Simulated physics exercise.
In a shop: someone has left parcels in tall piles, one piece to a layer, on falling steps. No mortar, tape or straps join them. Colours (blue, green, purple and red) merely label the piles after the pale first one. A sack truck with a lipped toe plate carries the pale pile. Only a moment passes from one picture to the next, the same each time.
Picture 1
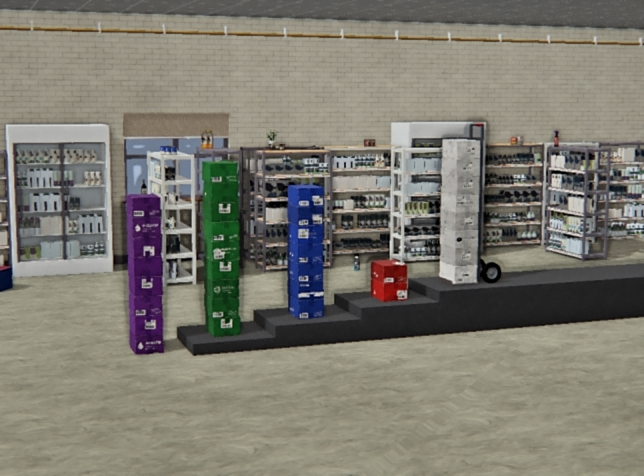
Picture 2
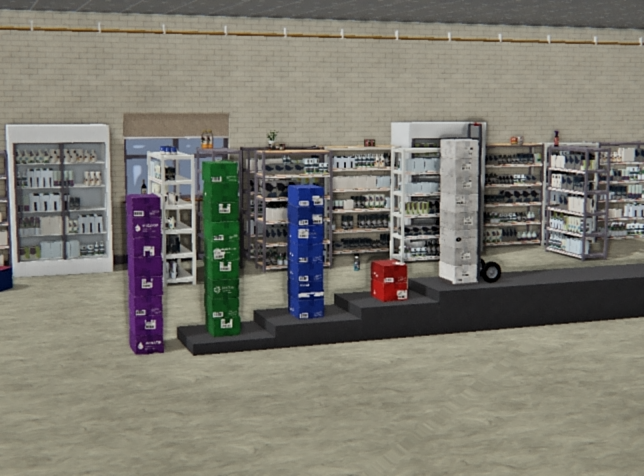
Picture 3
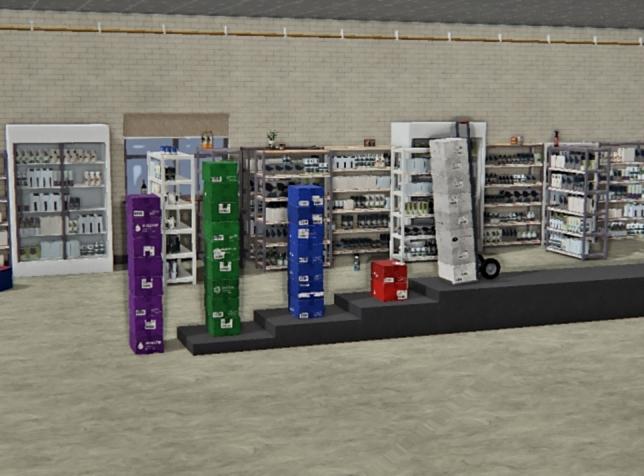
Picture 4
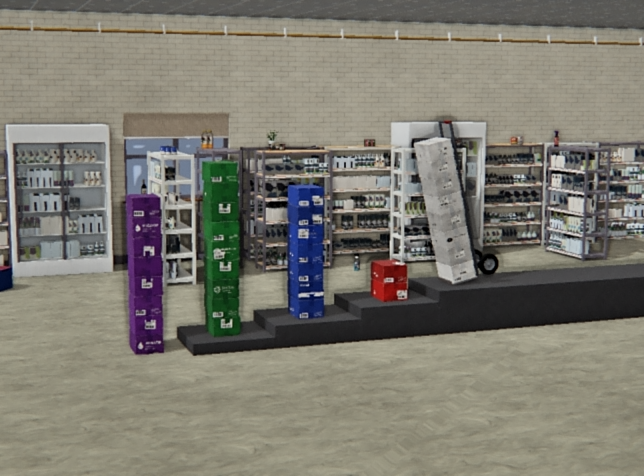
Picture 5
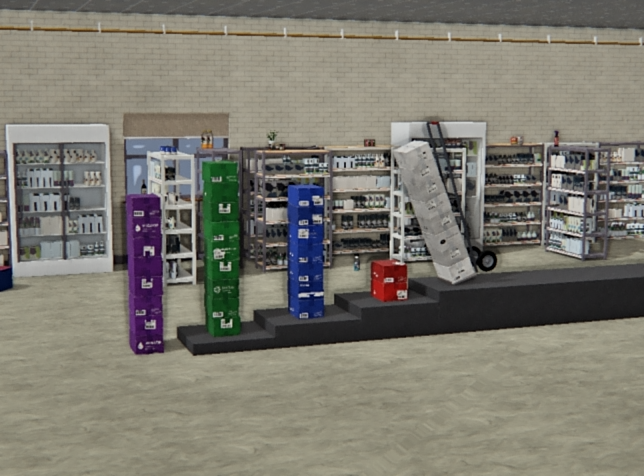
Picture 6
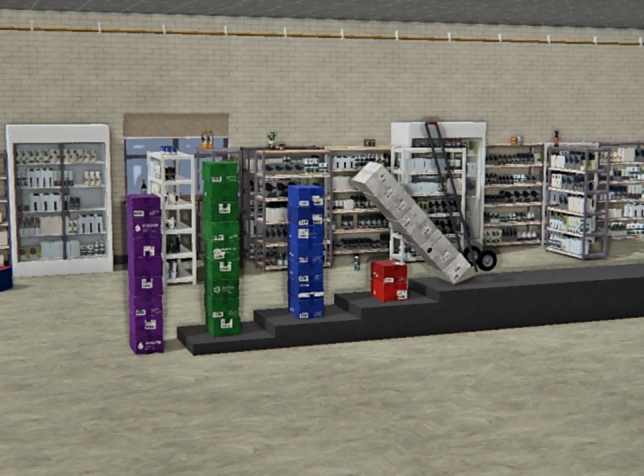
A tall white stack of parcels on a sack truck leaning steadily further left above red, blue, green and purple piles on steps.
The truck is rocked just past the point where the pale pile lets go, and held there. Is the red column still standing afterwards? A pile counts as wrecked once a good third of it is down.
It mostly stays up.
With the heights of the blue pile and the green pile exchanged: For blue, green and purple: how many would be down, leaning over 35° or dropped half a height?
Blue 0, green 0, purple 0.
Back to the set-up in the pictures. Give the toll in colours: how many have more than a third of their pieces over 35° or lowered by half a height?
The count is 3.
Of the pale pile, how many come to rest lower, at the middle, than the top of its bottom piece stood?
7 of them.
Just after the last frame, 8 of the pale pile down; none of the 2 red parcels down (0 of 26 in all colours); top red parcel moved a little; top blue parcel tilted barely.
A moment on, 8 of the pale pile down; none of the 2 red parcels down (6 of 26 in all colours); top red parcel moved a little; top blue parcel tilted clearly, some two heights lower.
Further on, 8 of the pale pile down; none of the 2 red parcels down (16 of 26 in all colours); top red parcel moved a little; top blue parcel upside down.
Then, 8 of the pale pile down; none of the 2 red parcels down (21 of 26 in all colours); top red parcel moved a little; top blue parcel upside down.
When it is over, 8 of the pale pile down; none of the 2 red parcels down (21 of 26 in all colours); top red parcel moved a little; top purple parcel upside down. In pixels of the last frame, middles, top red parcel near (386, 272).
